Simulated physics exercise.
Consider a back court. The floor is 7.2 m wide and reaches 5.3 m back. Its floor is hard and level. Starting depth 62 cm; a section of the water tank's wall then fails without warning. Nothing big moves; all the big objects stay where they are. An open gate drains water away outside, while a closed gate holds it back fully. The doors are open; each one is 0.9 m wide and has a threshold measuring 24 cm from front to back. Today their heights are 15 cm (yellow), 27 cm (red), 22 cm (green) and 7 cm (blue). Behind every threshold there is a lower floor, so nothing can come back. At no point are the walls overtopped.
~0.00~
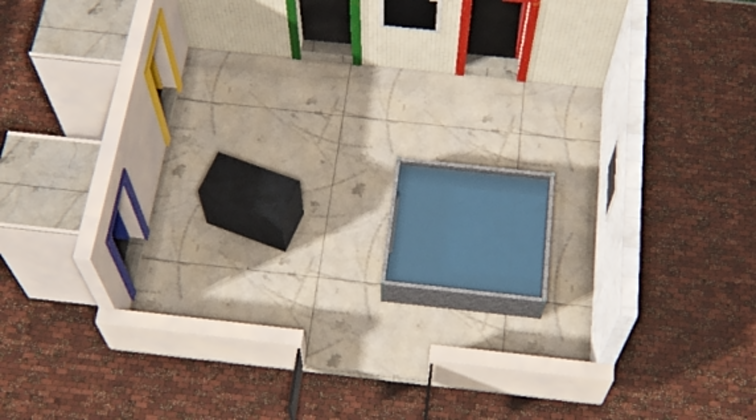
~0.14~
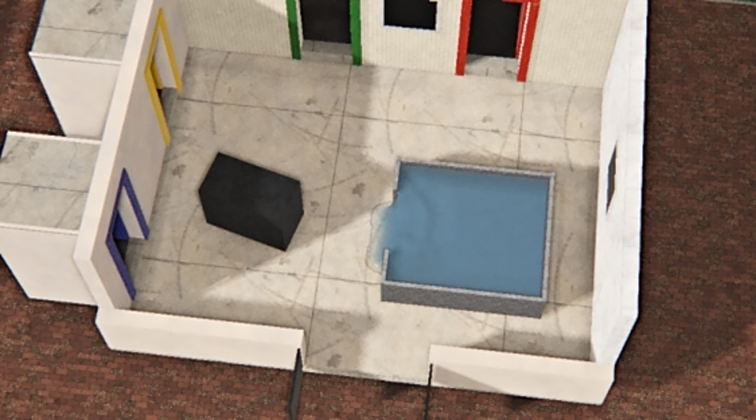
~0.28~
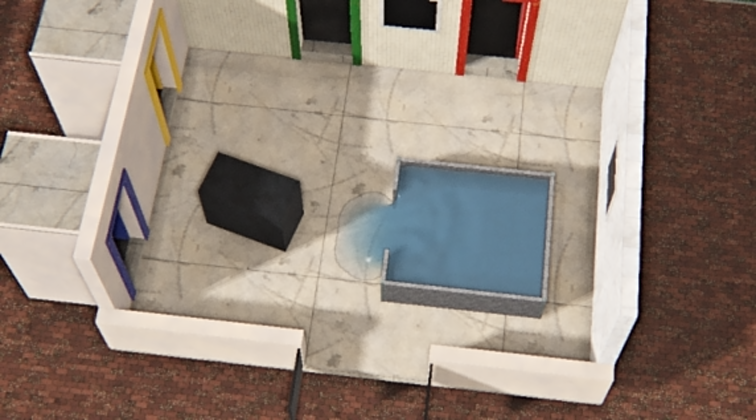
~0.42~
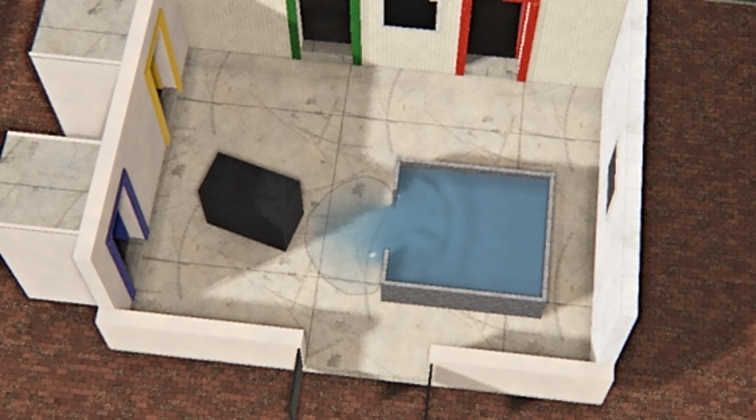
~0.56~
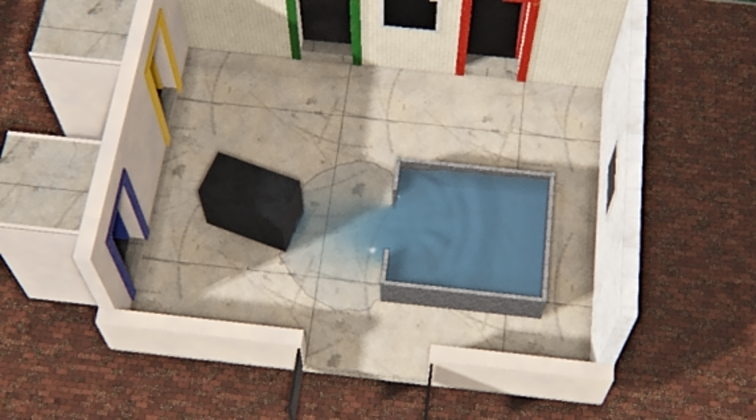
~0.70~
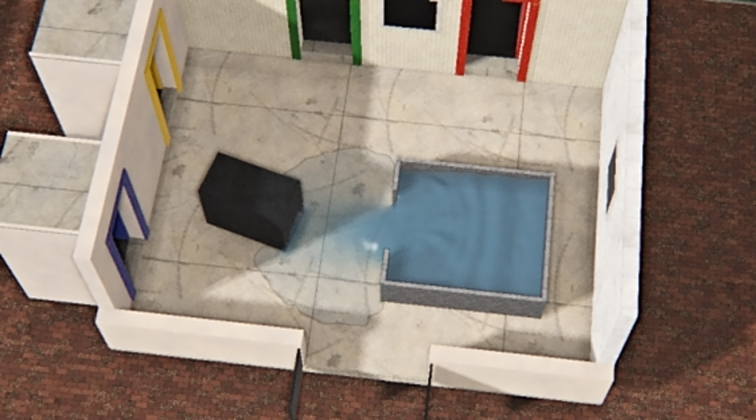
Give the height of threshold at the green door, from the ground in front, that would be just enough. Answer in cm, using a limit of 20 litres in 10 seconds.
Close to 12.5 cm.
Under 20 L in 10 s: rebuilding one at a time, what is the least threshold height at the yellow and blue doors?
You'd want some 13.5 cm at yellow and some 14.0 cm at blue.
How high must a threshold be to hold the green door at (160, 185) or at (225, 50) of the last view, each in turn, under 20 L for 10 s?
First place around 11.5 cm, second around 17 cm.
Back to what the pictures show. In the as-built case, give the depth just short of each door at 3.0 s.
Depth (cm): Yellow 17 / red 0 / green 6 / blue 14.
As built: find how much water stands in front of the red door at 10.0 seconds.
Some 7.0 centimetres.
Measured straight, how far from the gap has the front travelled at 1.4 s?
Some 3.8 m out.
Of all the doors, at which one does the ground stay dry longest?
I'd say the red door.
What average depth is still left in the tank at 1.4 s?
It averages roughly 47 centimetres.
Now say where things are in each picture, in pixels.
In the first picture, still water, 62 cm deep, in the water tank at (469, 230); the green door at (325, 27) is dry.
In the second picture, water pours out at (393, 232) and has run 0.3 m, to (372, 263); about 9 cm deep outside, 62 cm at the back.
In the third picture, the front is at (340, 250), 0.8 m from the gap at (393, 233); 0.9 m2 of floor is wet, 62 cm left at the back.
In the fourth picture, the front is at (311, 243), 1.3 m from the gap at (393, 234); 1.9 m2 of floor is wet, 62 cm left at the back.
In the fifth picture, the front is at a hidden place, 1.7 m from the gap at (393, 233); 3.0 m2 of floor is wet, 62 cm left at the back.
In the sixth picture, water pours out at (393, 233) and has run 2.1 m, to a hidden place; about 4 cm deep outside, 61 cm at the back; 1.9 m in a straight line remain to the green door at (325, 27).
After 1.4 s water covers 25 % of the floor, deepest (39 cm) near (305, 232); it has not reached the green door.
After 3.0 s water covers 50 % of the floor, deepest (32 cm) near (126, 329); 6 cm at the green door, 0 litres in over its 22 cm threshold.
After 10.0 s water covers 100 % of the floor, deepest (14 cm) near (559, 123); 7 cm at the green door, 0 litres in over its 22 cm threshold.
At the green door as built, the water arrived by 2.8 s and peaked near 18 cm at 5.6 s.
With a threshold of 10.5 cm, 44 litres would have come in within the 10 s; with 14 cm, 9 litres. So under 20 litres takes about 12.5 cm.
